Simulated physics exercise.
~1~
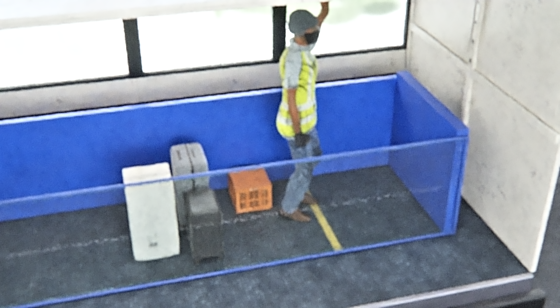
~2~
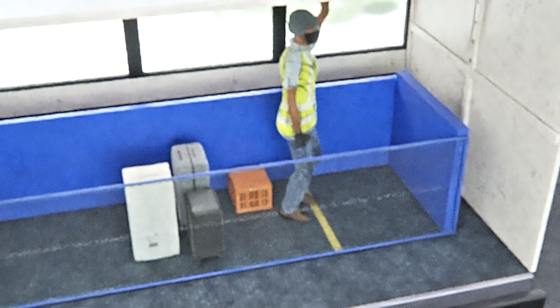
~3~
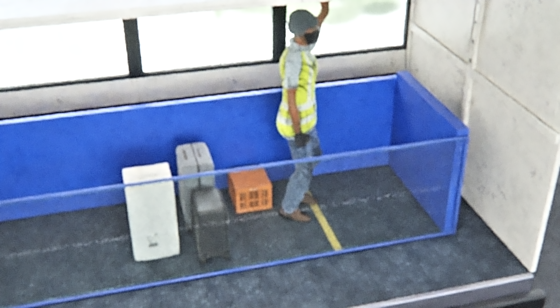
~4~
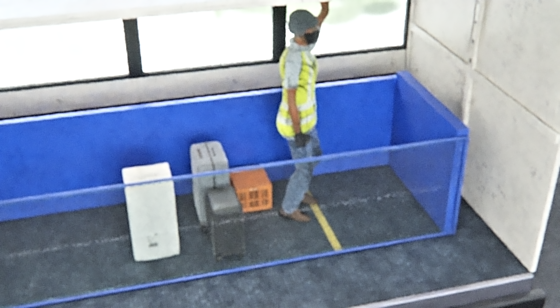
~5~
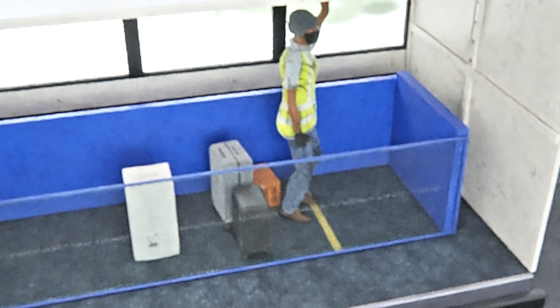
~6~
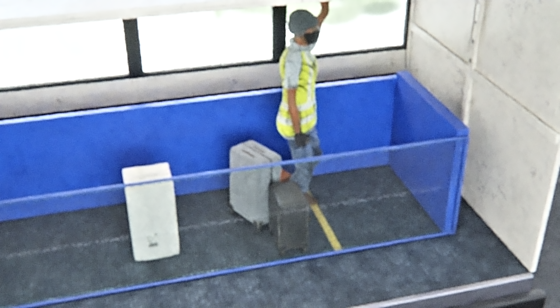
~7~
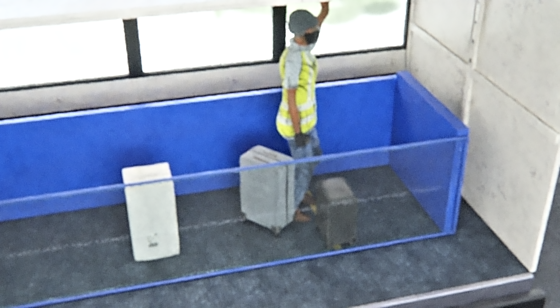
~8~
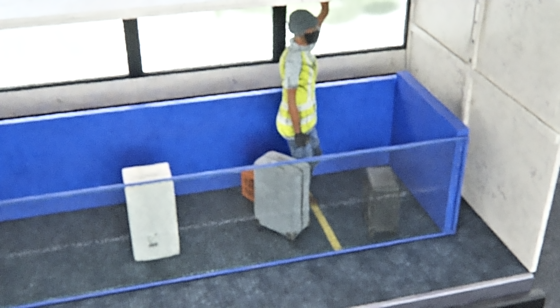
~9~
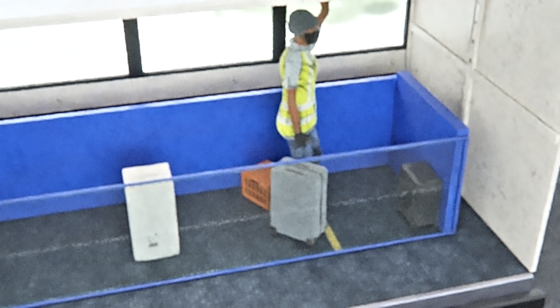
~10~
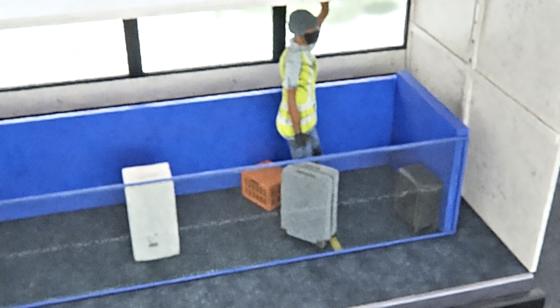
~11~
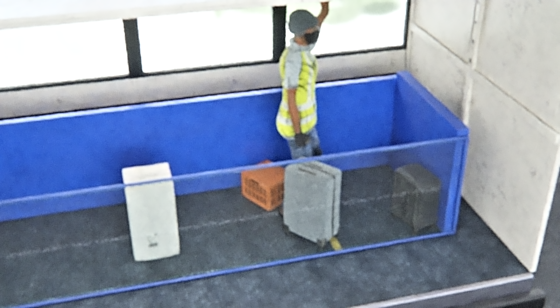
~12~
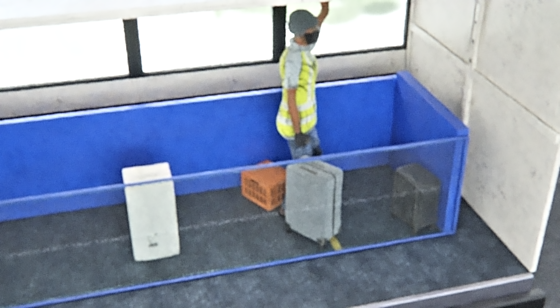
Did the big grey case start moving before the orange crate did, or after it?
The big grey case started moving before the orange crate, which was still in its place when the case began rolling to the right.
